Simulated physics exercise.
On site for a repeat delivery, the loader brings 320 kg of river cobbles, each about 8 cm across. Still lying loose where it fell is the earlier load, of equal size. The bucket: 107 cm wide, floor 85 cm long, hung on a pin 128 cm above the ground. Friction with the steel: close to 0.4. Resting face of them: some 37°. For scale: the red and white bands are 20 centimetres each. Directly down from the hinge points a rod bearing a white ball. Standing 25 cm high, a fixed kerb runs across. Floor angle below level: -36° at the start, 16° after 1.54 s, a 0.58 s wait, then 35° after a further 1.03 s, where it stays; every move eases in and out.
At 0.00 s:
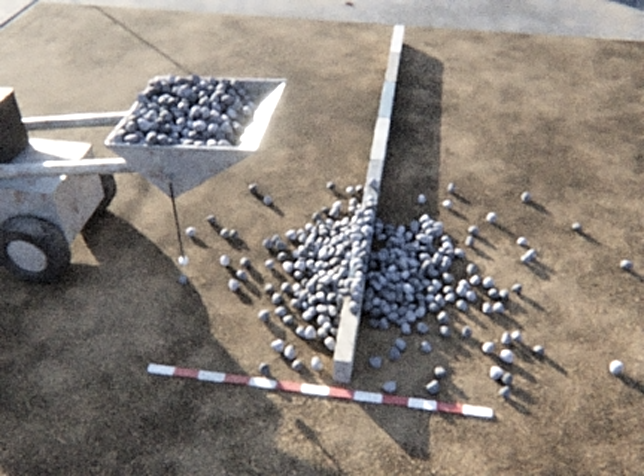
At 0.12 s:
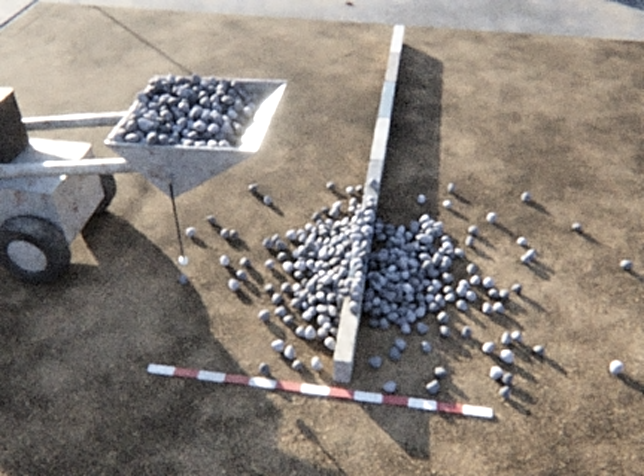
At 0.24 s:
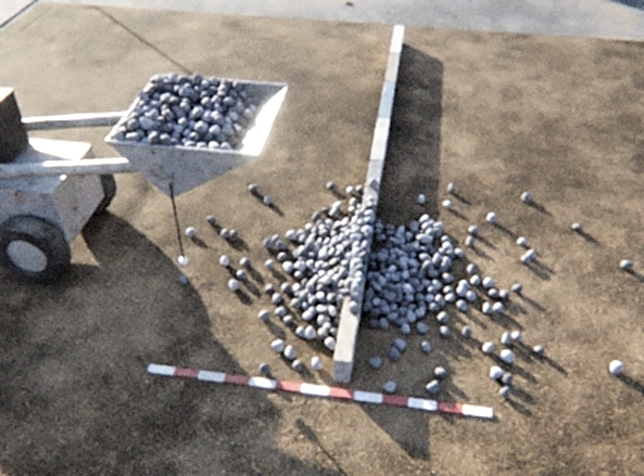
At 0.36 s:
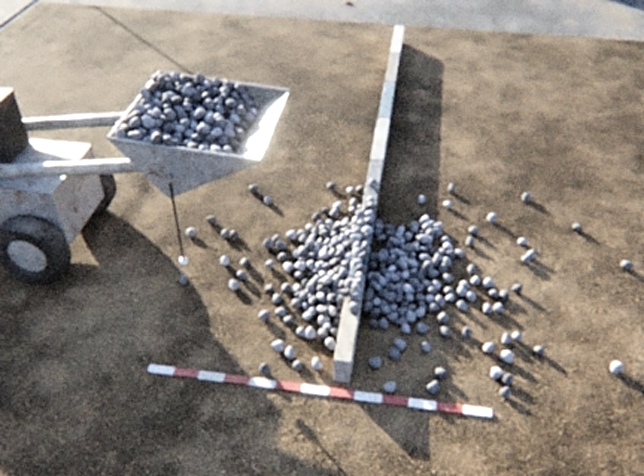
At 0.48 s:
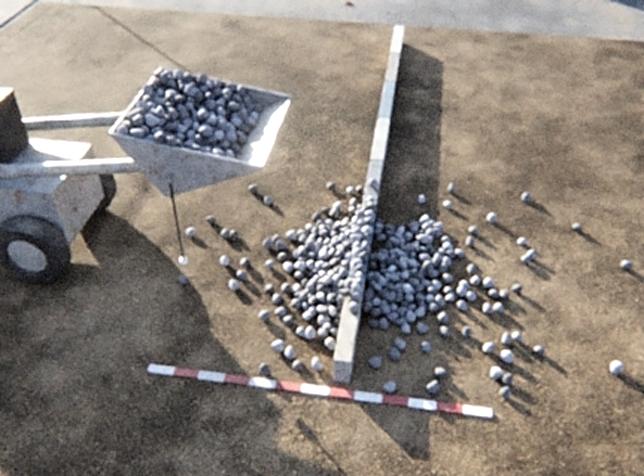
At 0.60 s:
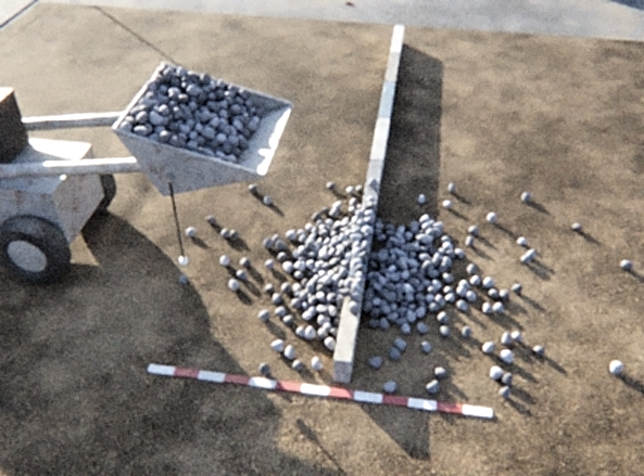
A loader's metal bucket, heaped with grey stones, slowly tilted its front edge downward at the left, while the scattered pile of stones around the long kerb and the red-and-white striped pole stayed still.
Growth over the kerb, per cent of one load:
0 percent.
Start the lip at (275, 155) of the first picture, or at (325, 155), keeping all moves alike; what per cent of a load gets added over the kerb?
0 % and 50 %.
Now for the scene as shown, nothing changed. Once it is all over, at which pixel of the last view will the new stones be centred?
Their centre ends up near (304, 256).
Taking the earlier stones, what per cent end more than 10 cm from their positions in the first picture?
Close to 10 in a hundred of them.
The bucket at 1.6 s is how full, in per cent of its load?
Close to 95 in a hundred.
After 1.2 s the floor is at 8°; in per cent of one load, 100 in the bucket, 56 on this side of the kerb, 45 over the kerb; the foremost stones are at (557, 265).
After 1.6 s the floor is at 16°; in per cent of one load, 93 in the bucket, 63 on this side of the kerb, 45 over the kerb; the foremost stones are at (557, 265).
After 3.6 s the floor is at 35°; in per cent of one load, 0 in the bucket, 155 on this side of the kerb, 46 over the kerb; the foremost stones are at (557, 265).
After 6.2 s the floor is at 35°; in per cent of one load, 0 in the bucket, 155 on this side of the kerb, 46 over the kerb; the foremost stones are at (557, 265). Net gain over the kerb, 0.
